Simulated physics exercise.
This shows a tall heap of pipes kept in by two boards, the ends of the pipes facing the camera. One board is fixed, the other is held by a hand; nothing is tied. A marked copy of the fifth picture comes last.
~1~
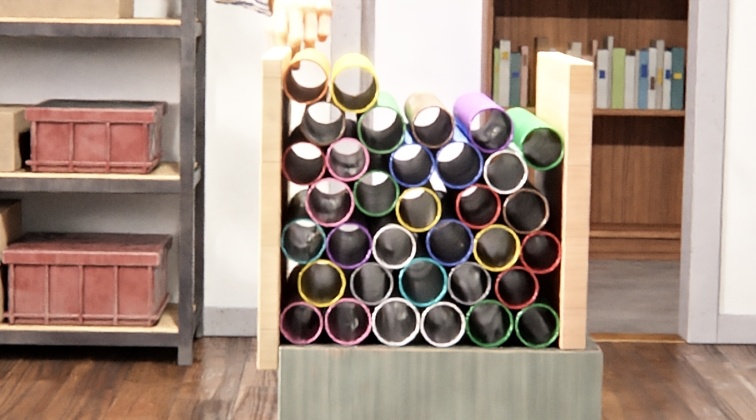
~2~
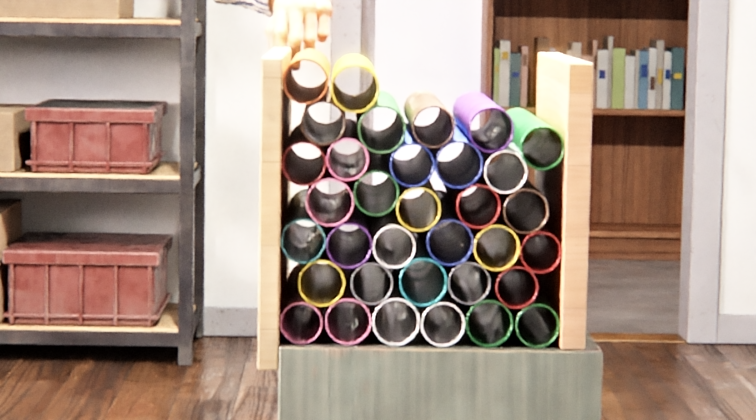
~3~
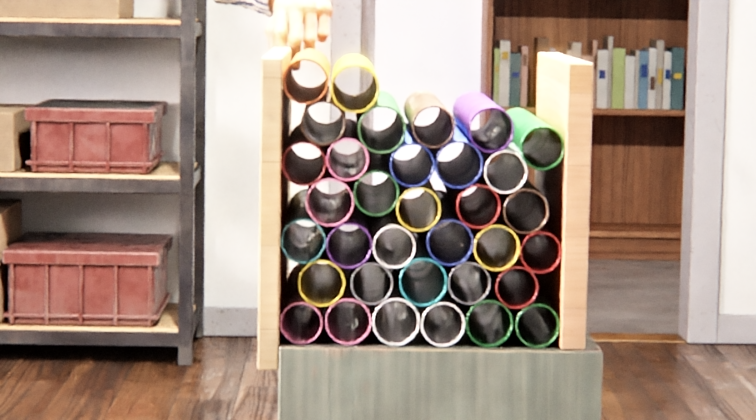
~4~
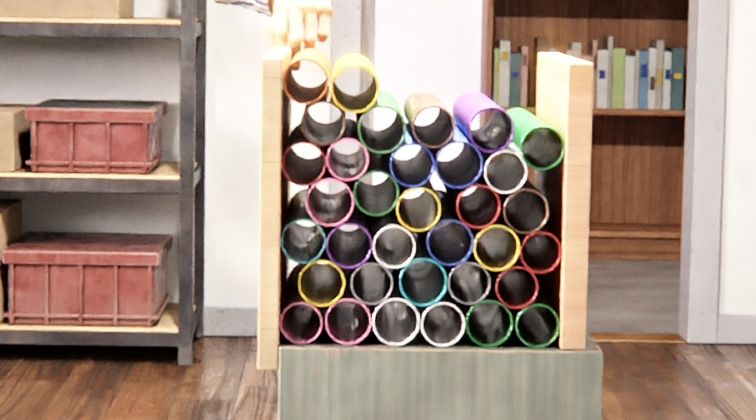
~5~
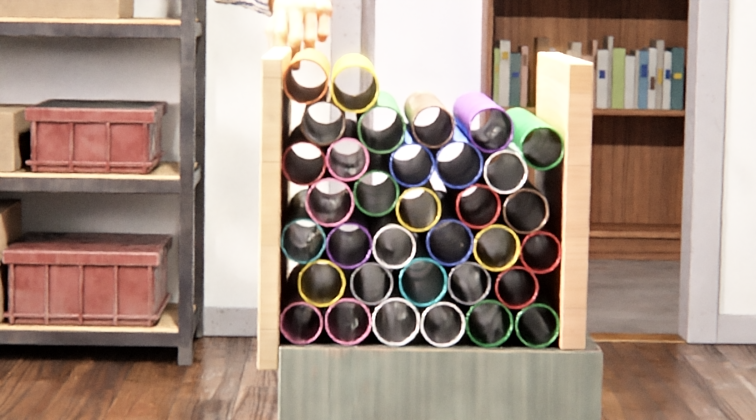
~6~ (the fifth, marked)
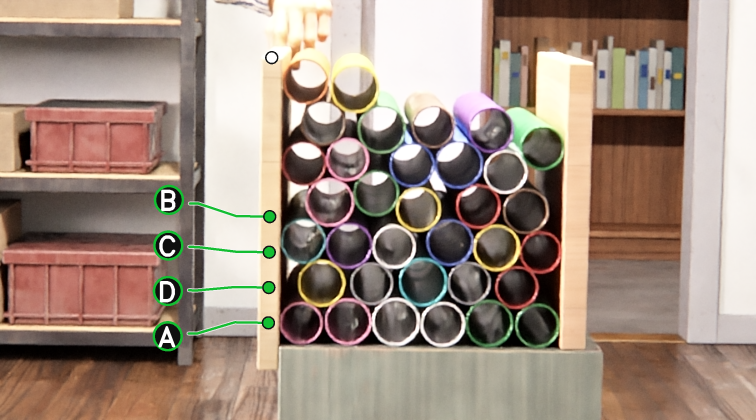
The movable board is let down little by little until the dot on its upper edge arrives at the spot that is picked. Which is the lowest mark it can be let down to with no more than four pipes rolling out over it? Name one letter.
Slide it to C.
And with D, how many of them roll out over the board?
With D, eight.
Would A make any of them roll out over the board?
Yes.
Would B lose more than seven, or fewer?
Fewer than seven.
On the marked copy, A at (269, 323); B at (270, 216); C at (269, 252); D at (269, 287); the white dot at (272, 58).
With C. Early on, top of the board (281, 143).
Further on, top of the board (280, 240).
At the end, top of the board (280, 252), four out over the board.
As for the rest, A more than four out over the board; B four out over the board; D more than four out over the board.
